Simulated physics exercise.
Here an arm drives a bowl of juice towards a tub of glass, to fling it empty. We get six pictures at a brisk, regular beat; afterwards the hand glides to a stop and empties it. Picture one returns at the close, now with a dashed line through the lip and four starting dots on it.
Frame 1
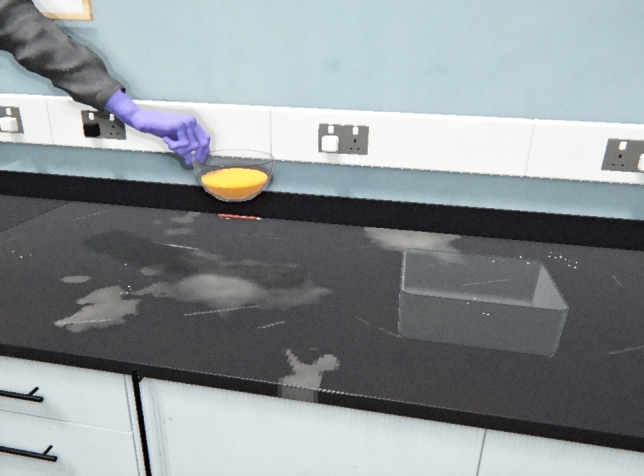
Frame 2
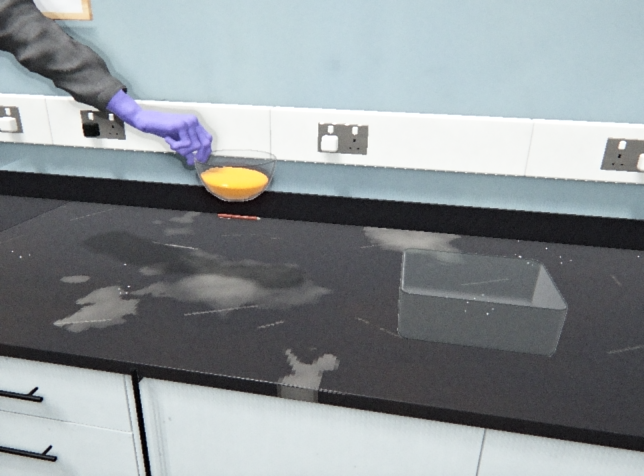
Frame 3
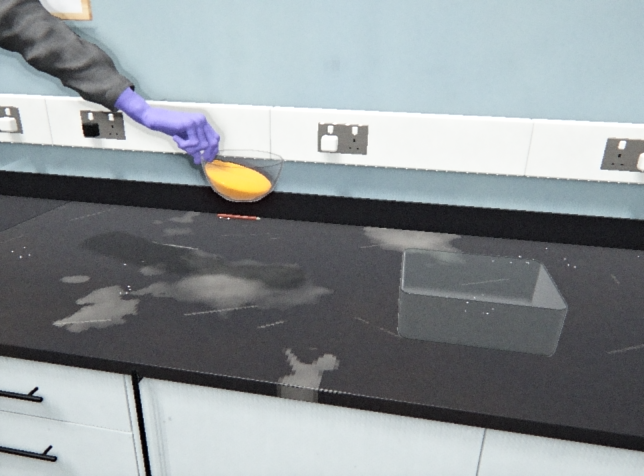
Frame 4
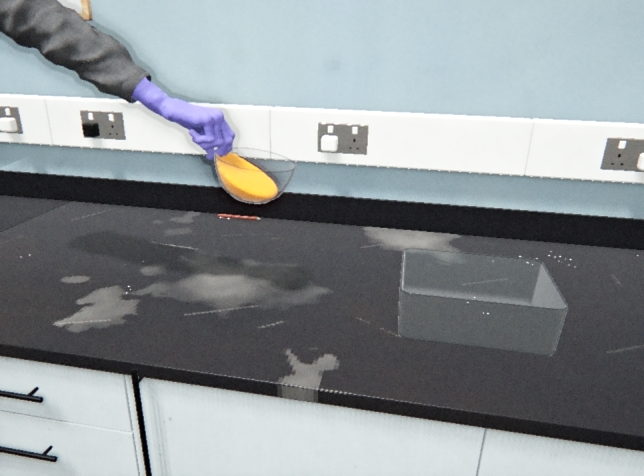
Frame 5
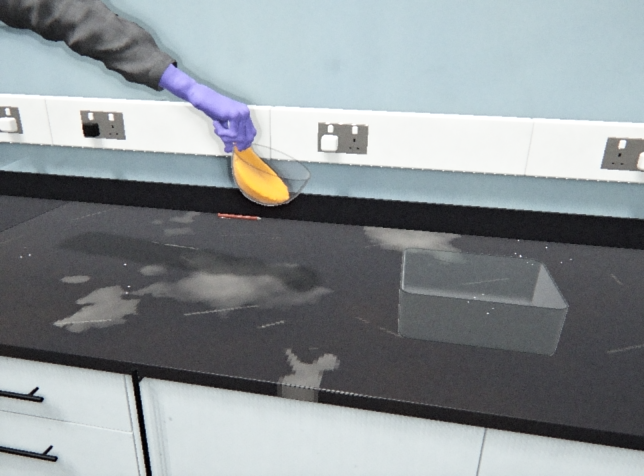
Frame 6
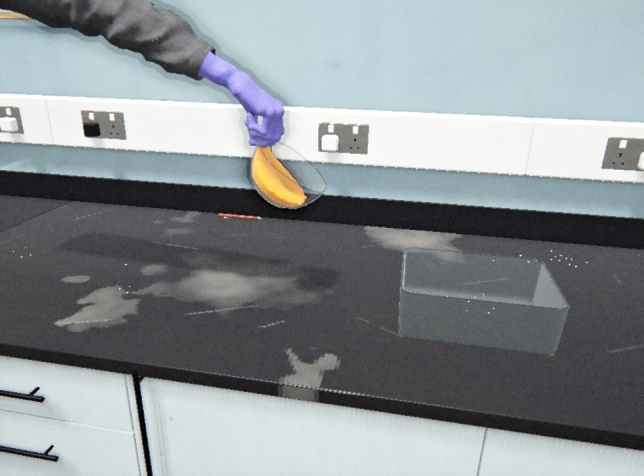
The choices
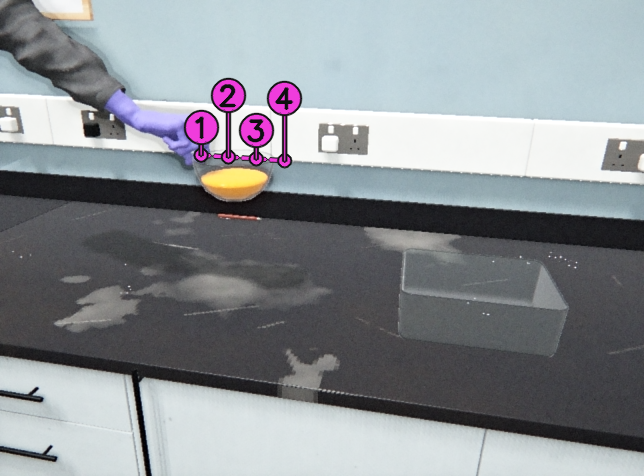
A purple-gloved hand at the end of a dark-sleeved arm holds a clear bowl of orange liquid nearly still, then carries it right above a dark countertop toward a glass tub, tilting the bowl progressively more steeply.
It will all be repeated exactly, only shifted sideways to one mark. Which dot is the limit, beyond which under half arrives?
3.
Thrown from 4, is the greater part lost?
No, that is safe.
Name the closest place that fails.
That is place 2.
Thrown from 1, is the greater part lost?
Yes.
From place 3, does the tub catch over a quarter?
Yes, it does.
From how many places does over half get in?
Two of them.
On the marked copy, 1 at (201, 155); 2 at (228, 157); 3 at (256, 158); 4 at (284, 160).
With 1, about 0 % lands in the tub, 96 % falls short and 4 % goes beside or beyond.
With 2, about 16 % lands in the tub, 78 % falls short and 6 % goes beside or beyond.
With 3, about 62 % lands in the tub, 20 % falls short and 17 % goes beside or beyond.
With 4, about 71 % lands in the tub, 5 % falls short and 24 % goes beside or beyond.
